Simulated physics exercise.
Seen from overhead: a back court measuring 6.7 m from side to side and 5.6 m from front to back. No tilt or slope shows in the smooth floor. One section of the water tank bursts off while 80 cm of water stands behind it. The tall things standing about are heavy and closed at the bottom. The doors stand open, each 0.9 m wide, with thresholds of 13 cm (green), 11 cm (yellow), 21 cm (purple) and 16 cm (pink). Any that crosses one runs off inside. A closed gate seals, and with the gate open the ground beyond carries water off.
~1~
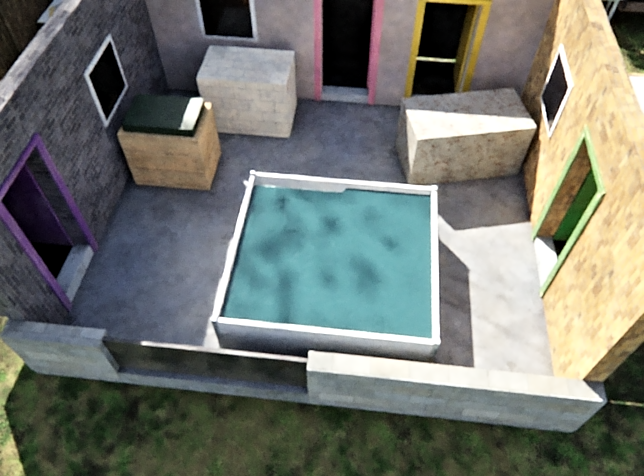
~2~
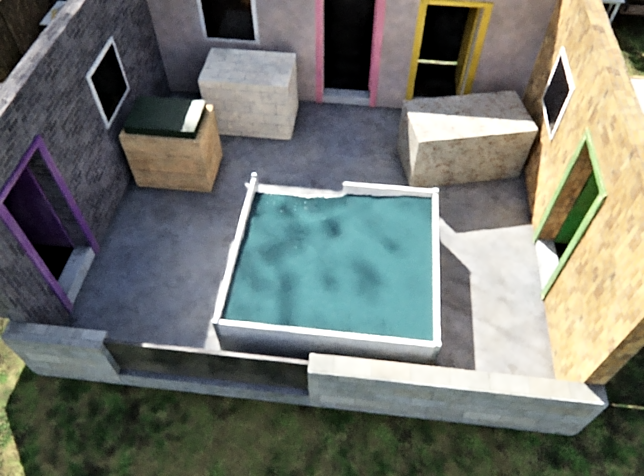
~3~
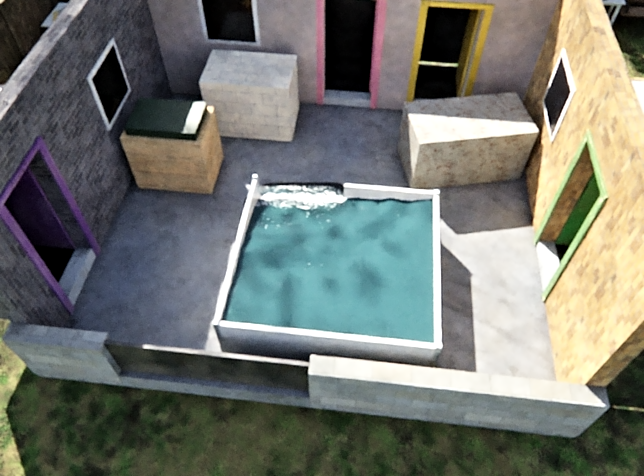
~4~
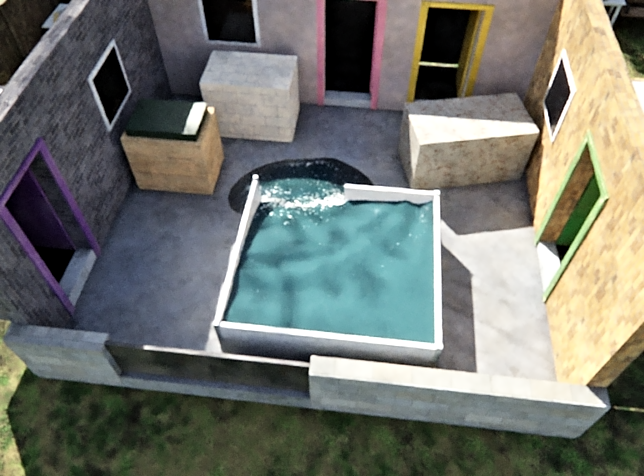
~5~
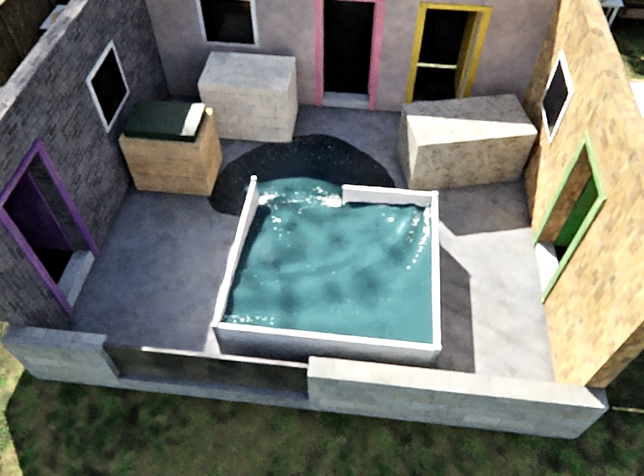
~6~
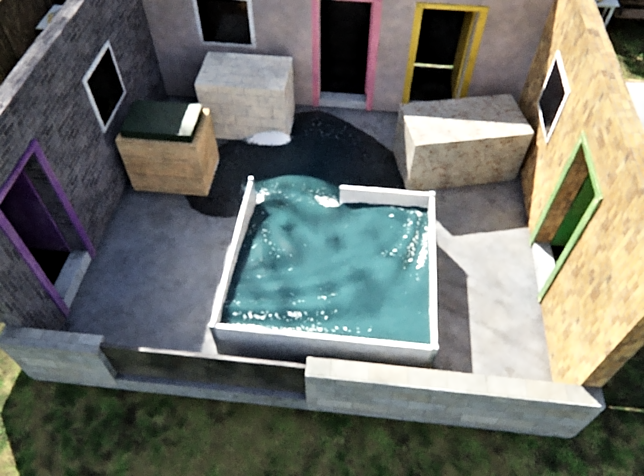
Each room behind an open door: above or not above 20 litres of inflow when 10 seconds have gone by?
Green door: Not above, yellow door: Above, purple door: Not above, pink door: Above.
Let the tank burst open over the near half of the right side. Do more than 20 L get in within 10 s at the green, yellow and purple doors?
Green beyond, yellow short, purple short.
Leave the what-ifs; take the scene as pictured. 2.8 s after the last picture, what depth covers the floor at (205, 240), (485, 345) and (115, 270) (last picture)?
Spot one 2 cm, spot two 0 cm, spot three 2 cm.
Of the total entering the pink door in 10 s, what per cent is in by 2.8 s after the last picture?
By that time, around 65 per cent.
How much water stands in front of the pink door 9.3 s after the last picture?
The mean depth is around 15.0 cm.
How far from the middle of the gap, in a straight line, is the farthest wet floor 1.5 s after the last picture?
Roughly 4.6 m.
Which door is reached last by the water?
The green door.
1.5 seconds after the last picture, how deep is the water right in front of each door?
In cm: Green 0, yellow 14, purple 0, pink 40.
Then, 0.7 s after the last picture water covers 35 % of the floor and is deepest (48 cm) near (275, 148); green door not reached, yellow door 7 cm at the sill, 0 L in, purple door not reached, pink door 29 cm at the sill, 48 L in.
Then, 1.5 s after the last picture water covers 45 % of the floor and is deepest (48 cm) near (275, 148); green door not reached, yellow door 14 cm at the sill, 5 L in, purple door not reached, pink door 40 cm at the sill, 186 L in.
Then, 2.8 s after the last picture water covers 65 % of the floor and is deepest (46 cm) near (145, 145); green door not reached, yellow door 15 cm at the sill, 18 L in, purple door 2 cm at the sill, 0 L in, pink door 30 cm at the sill, 382 L in.
Then, 5.3 s after the last picture water covers 95 % of the floor and is deepest (32 cm) near (398, 112); green door 2 cm at the sill, 0 L in, yellow door 28 cm at the sill, 115 L in, purple door 2 cm at the sill, 0 L in, pink door 22 cm at the sill, 516 L in.
Then, 9.3 s after the last picture water covers 100 % of the floor and is deepest (22 cm) near (504, 120); green door 11 cm at the sill, 0 L in, yellow door 19 cm at the sill, 323 L in, purple door 13 cm at the sill, 0 L in, pink door 15 cm at the sill, 580 L in.
